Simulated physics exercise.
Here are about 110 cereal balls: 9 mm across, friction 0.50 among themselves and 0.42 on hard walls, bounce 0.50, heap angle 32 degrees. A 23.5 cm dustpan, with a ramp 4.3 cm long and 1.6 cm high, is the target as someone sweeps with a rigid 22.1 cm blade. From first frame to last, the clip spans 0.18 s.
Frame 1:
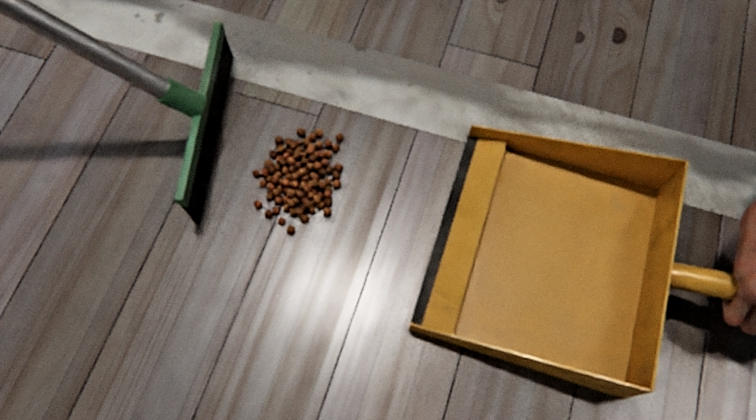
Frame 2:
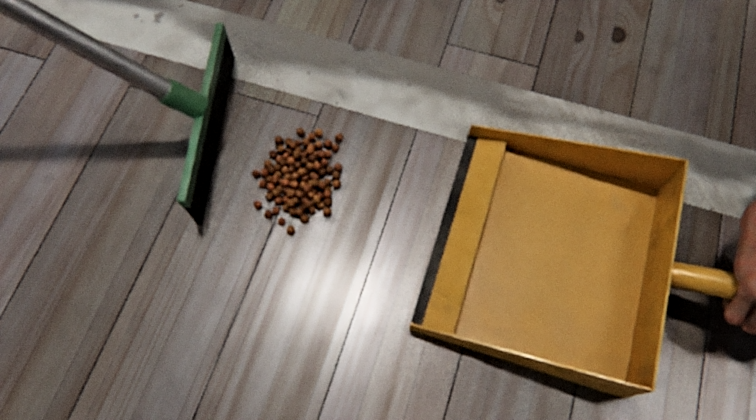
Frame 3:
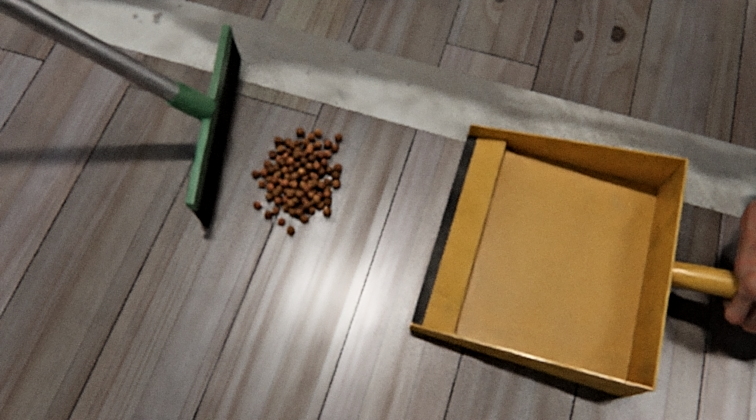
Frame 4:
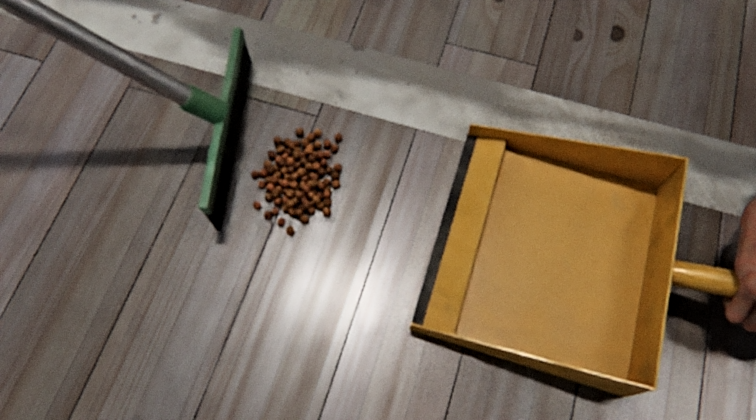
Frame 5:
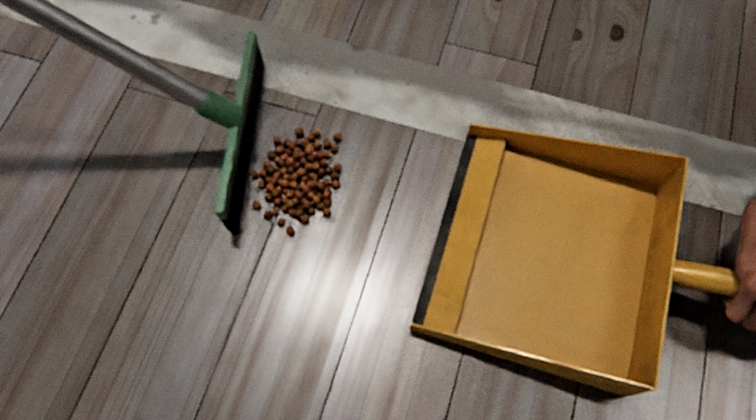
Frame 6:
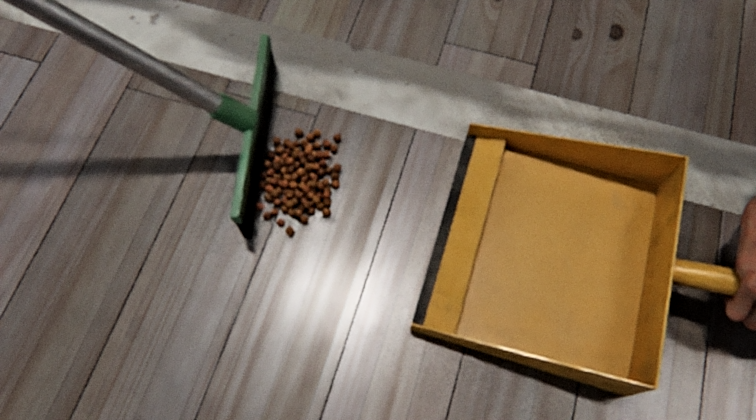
On a grey wood-plank floor, a green blade on a pole sliding right to brown balls, a hand holding a yellow dustpan still.
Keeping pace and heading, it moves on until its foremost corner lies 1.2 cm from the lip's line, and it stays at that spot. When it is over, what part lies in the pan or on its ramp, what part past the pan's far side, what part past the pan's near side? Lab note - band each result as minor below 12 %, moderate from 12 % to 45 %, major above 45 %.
Result: Pan moderate; far side minor; near side minor.
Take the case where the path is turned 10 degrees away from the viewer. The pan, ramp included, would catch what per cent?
About 30 percent would end up there.
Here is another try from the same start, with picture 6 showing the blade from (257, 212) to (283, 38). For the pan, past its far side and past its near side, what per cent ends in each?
Split: Pan = 30, far = 10, near = 0.
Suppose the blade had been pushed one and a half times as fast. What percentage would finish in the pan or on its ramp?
Share: Near 35 %.
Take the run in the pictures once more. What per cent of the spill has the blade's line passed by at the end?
Estimate: About 0 %.
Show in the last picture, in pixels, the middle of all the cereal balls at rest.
(441, 201) or so.
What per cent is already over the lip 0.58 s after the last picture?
Roughly 20 % by then.
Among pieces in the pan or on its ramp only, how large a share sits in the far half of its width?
About 50 %.
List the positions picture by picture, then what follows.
The first frame shows blade from (183, 201) to (220, 31), moved 0.0 cm, 0 of the pieces shifted so far; middle of the pieces at (298, 174); pan at (558, 262).
The second frame shows blade from (185, 202) to (222, 32), moved 0.3 cm, 0 of the pieces shifted so far; middle of the pieces at (298, 175).
The third frame shows blade from (193, 205) to (228, 34), moved 1.2 cm, 0 of the pieces shifted so far; middle of the pieces at (298, 175).
The fourth frame shows blade from (206, 209) to (240, 37), moved 2.7 cm, 0 of the pieces shifted so far; middle of the pieces at (297, 175).
The fifth frame shows blade from (222, 213) to (253, 40), moved 4.4 cm, 0 of the pieces shifted so far; middle of the pieces at (297, 175).
The sixth frame shows blade from (238, 218) to (266, 43), moved 6.1 cm, 3 of the pieces shifted so far; middle of the pieces at (297, 175); pan at (559, 259).
Then, 0.19 s after the last picture, middle of the blade 13 cm from the lip; 0 % over the lip, far side 0 %, near side 0 %.
Then, 0.32 s after the last picture, middle of the blade 6 cm from the lip; 0 % over the lip, far side 0 %, near side 0 %.
Then, 0.58 s after the last picture, middle of the blade 4 cm from the lip; 20 % over the lip, far side 5 %, near side 0 %.
In the end, pan 20 %, far side 5 %, near side 0 %, in front of the lip or behind the blade 75 %.
